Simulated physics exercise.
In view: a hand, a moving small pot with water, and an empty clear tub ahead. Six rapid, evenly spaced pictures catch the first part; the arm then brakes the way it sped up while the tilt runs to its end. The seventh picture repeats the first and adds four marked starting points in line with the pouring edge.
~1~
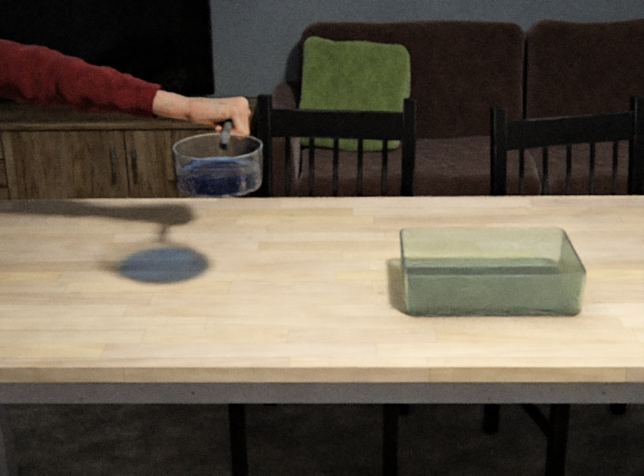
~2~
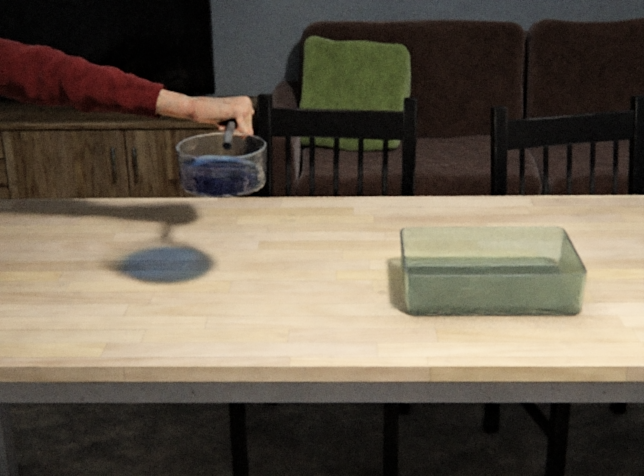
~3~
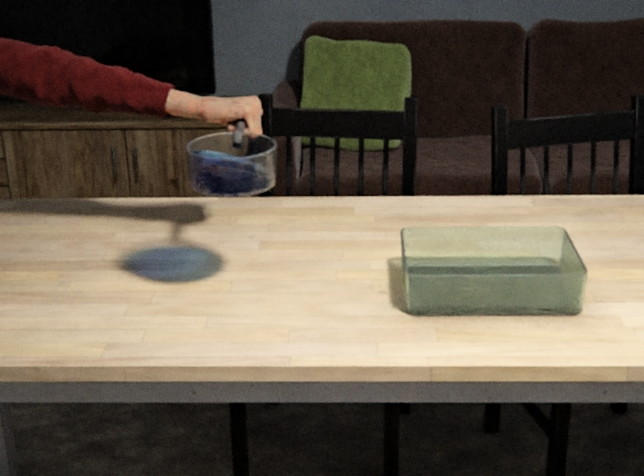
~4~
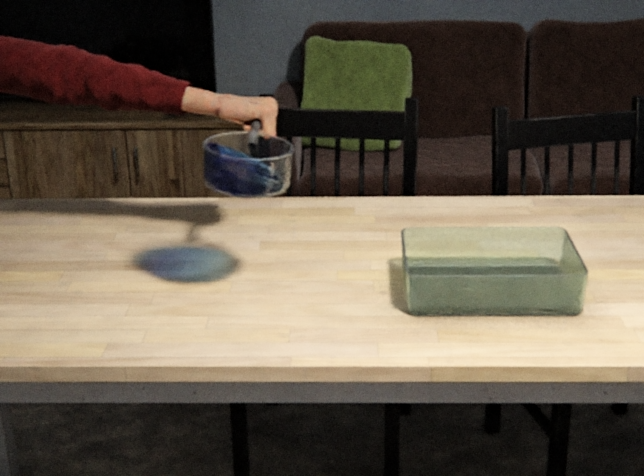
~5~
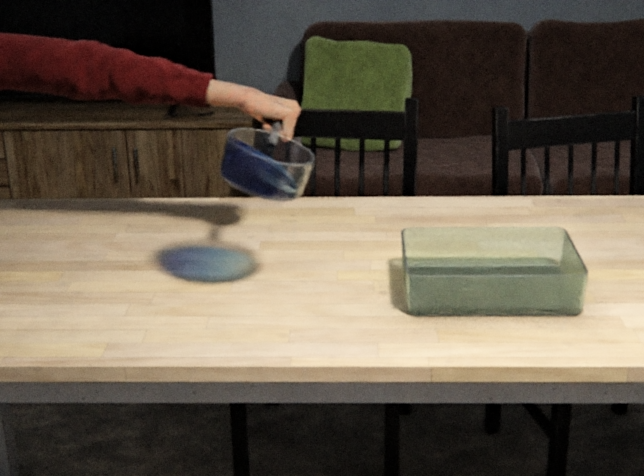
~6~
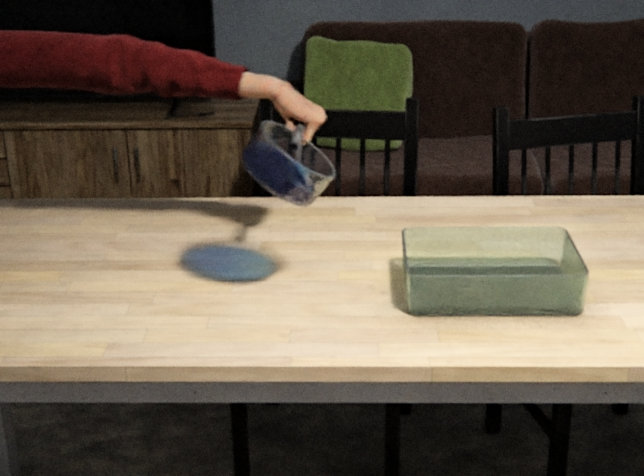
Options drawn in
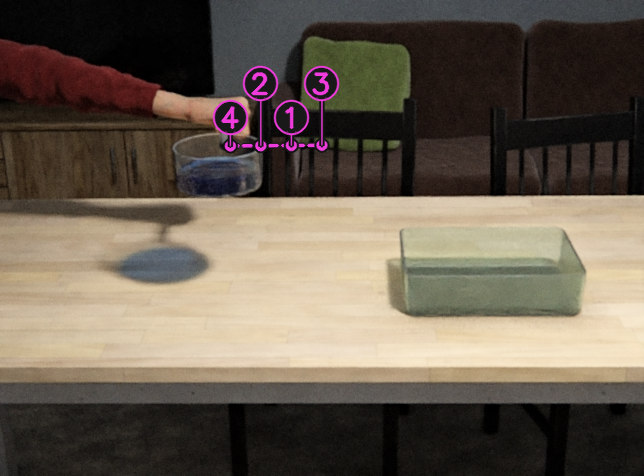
In the video, a red-sleeved arm holds a small clear pot of bluish water above a wooden table, moves it right toward a clear, greenish tub, and tilts it increasingly rightward, with the water still inside.
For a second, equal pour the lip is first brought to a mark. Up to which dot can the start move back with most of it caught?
It is 4.
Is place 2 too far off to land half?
No.
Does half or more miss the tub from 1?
No, not at all.
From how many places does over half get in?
All of them.
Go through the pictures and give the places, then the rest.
Upright, lip at (260, 145); tub from (406, 313) to (581, 313); nothing has left yet, in the first frame.
Upright, lip at (264, 145); nothing has left yet, in the second frame.
Upright, lip at (274, 144); nothing has left yet, in the third frame.
Tipped about 5°, lip at (291, 148); nothing has left yet, in the fourth frame.
Tipped about 18°, lip at (313, 158); nothing has left yet, in the fifth frame.
Tipped about 36°, lip at (334, 172); nothing has left yet, in the sixth frame.
On the marked copy, 1 at (291, 145); 2 at (260, 145); 3 at (321, 145); 4 at (230, 145).
For place 1, about 70 % lands in the tub, 7 % falls short and 23 % goes beside or beyond.
For place 2, about 73 % lands in the tub, 7 % falls short and 20 % goes beside or beyond.
For place 3, about 78 % lands in the tub, 8 % falls short and 14 % goes beside or beyond.
For place 4, about 65 % lands in the tub, 20 % falls short and 15 % goes beside or beyond.
